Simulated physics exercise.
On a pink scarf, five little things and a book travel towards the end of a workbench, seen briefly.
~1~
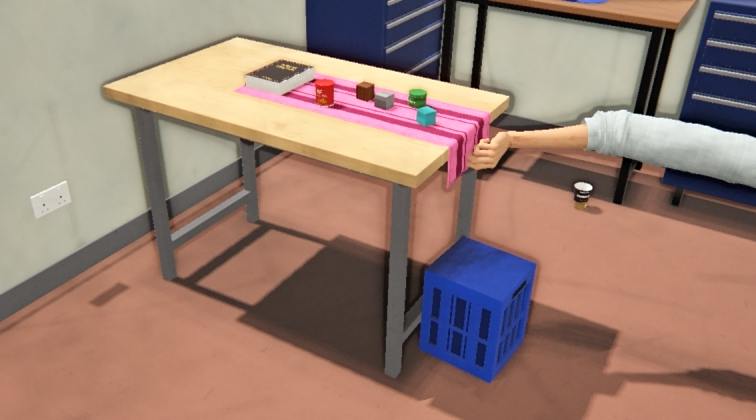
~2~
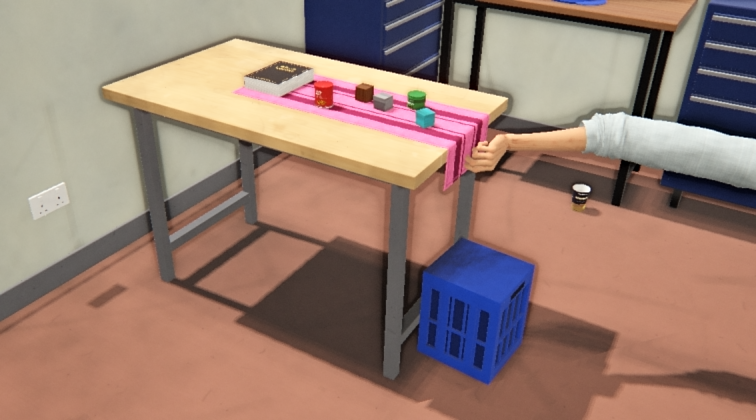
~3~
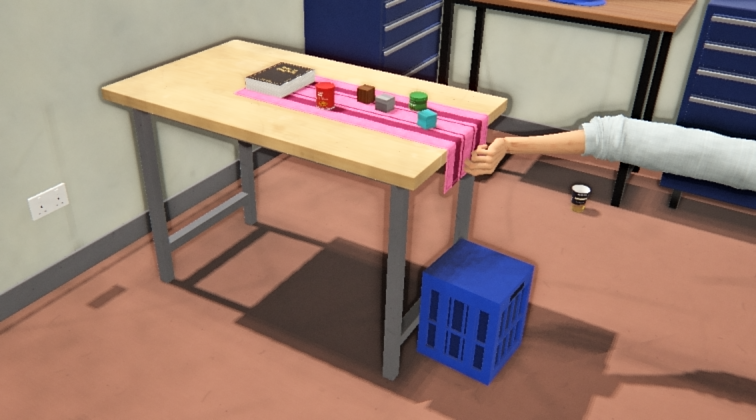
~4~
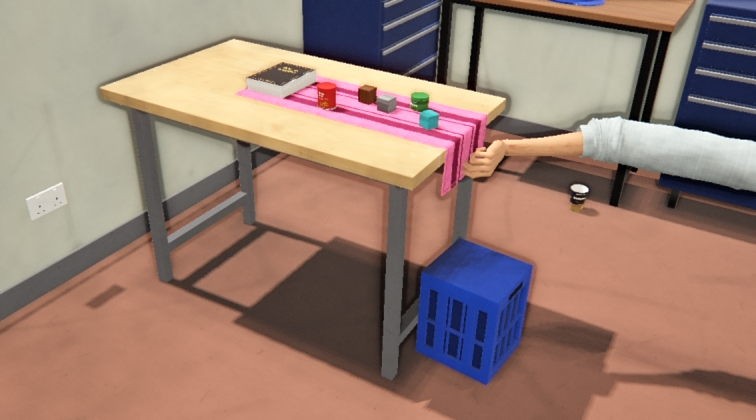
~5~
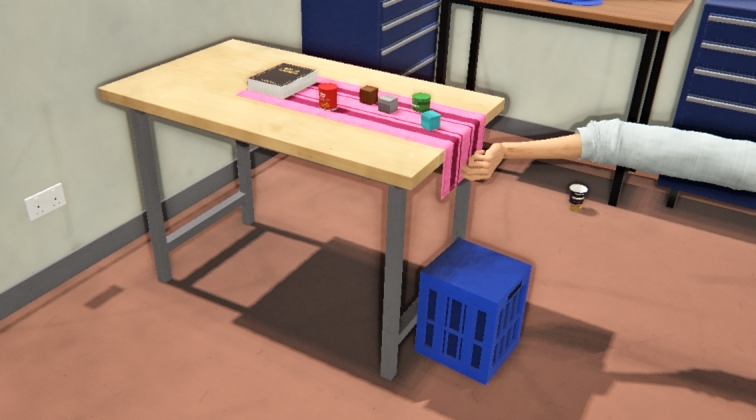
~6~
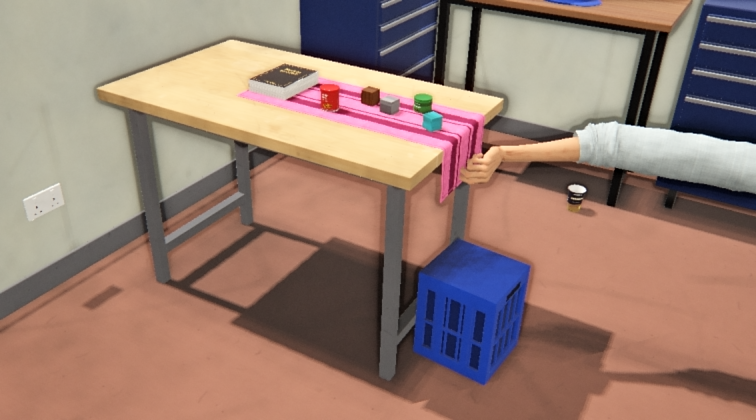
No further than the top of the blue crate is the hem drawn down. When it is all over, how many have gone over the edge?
In all, three slip off.
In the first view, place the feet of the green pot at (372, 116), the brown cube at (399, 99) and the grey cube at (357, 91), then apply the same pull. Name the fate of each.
The green pot ends up off; the brown cube ends up off; the grey cube stays put.
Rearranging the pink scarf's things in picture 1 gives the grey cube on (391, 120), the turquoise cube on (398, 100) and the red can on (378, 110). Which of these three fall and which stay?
Note: Grey cube lost; turquoise cube lost; red can lost.
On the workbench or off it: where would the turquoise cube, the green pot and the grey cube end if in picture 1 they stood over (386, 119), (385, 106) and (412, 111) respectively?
Outcome: Turquoise cube falls away, green pot falls away, grey cube falls away.
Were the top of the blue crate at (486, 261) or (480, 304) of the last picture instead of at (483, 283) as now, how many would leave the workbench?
It comes to 2 for the first height and 4 for the second.
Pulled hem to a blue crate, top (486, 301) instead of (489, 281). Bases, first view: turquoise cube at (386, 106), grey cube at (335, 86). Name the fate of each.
So the turquoise cube leaves, and the grey cube stays there.
Soon after, hem near (459, 209); turquoise cube gone.
After that, hem near (457, 246); turquoise cube and green pot gone.
And then, hem on the crate; turquoise cube, green pot and grey cube gone.
In the end, hem on the crate; turquoise cube, green pot and grey cube gone. The workbench loses three.
